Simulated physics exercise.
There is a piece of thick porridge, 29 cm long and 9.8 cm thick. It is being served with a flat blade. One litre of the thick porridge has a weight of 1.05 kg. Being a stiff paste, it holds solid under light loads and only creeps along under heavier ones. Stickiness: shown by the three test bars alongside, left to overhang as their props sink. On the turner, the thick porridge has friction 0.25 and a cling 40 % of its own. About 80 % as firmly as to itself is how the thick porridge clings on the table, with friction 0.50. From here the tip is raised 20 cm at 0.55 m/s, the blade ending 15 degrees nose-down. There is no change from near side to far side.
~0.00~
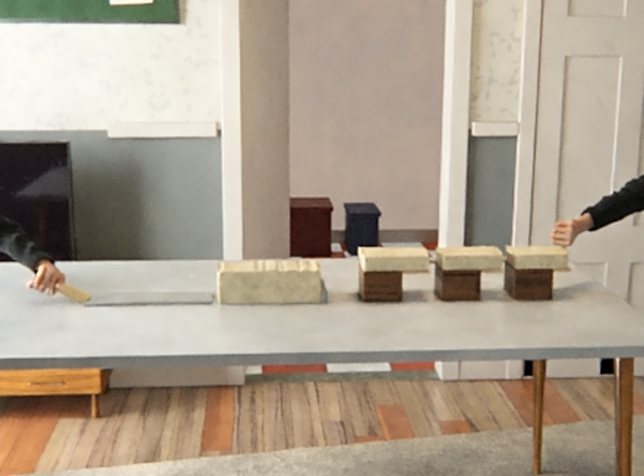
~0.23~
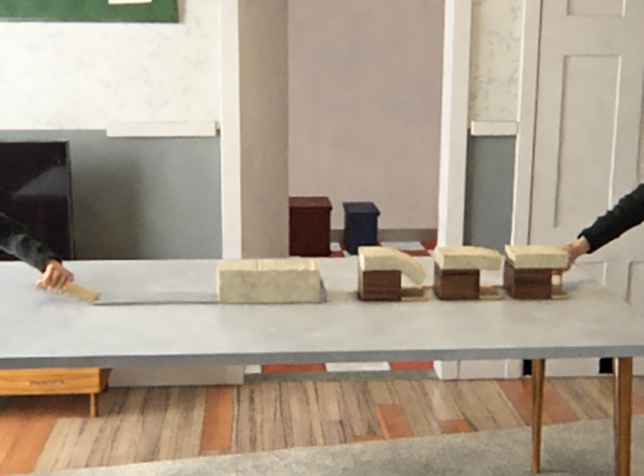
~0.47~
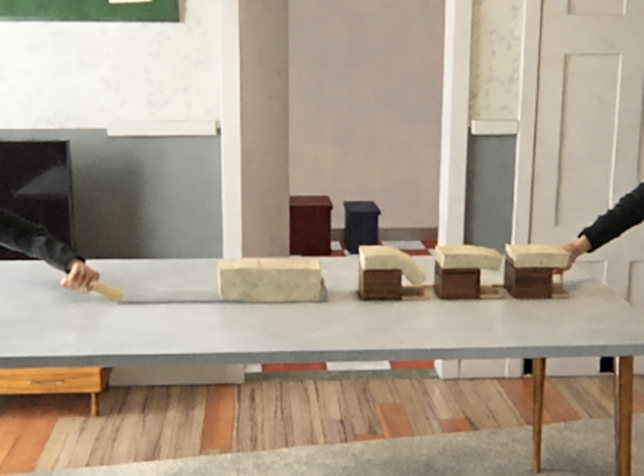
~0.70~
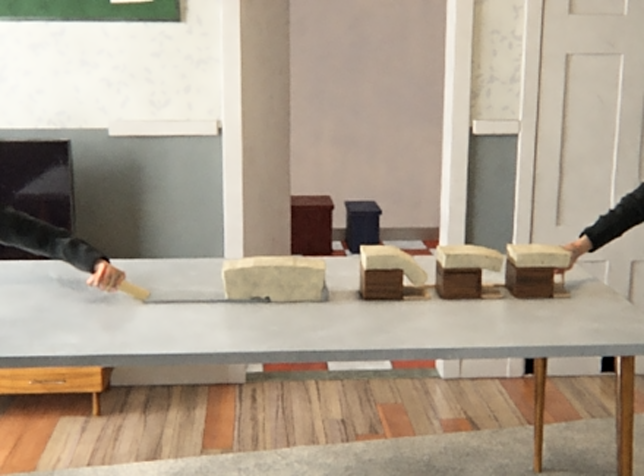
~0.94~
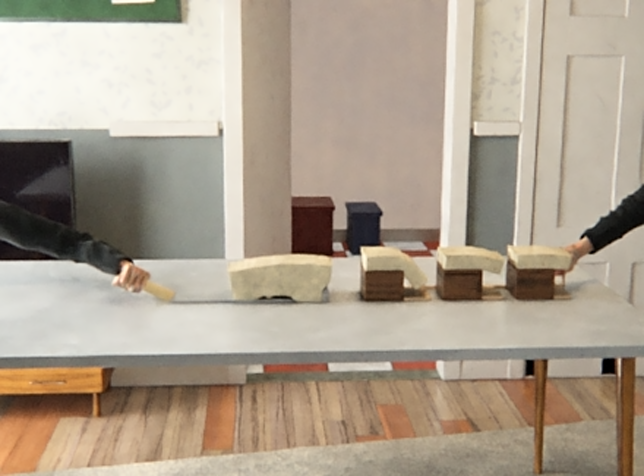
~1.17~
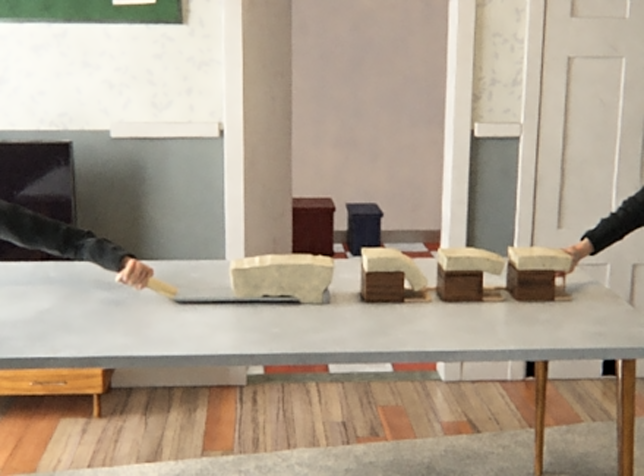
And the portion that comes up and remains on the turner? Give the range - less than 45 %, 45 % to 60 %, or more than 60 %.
More than 60 %.
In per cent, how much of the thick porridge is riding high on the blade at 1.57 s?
The share is roughly 80 per cent.
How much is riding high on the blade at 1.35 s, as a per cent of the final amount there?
Roughly 90 percent.
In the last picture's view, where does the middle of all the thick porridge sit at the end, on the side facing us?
Close to (281, 239) in the last picture.
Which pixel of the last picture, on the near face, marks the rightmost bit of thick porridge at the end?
Roughly at (317, 291).
By 1.35 s, the tip is 10 cm up.
By 1.57 s, the tip is 20 cm up and 81 % is riding high on the blade.
By 1.78 s, the tip is 20 cm up and 65 % is riding high on the blade.
By 2.00 s, the tip is 20 cm up and 65 % is riding high on the blade.
By 2.60 s, at the end, the tip is 20 cm up and 65 % is riding high on the blade.
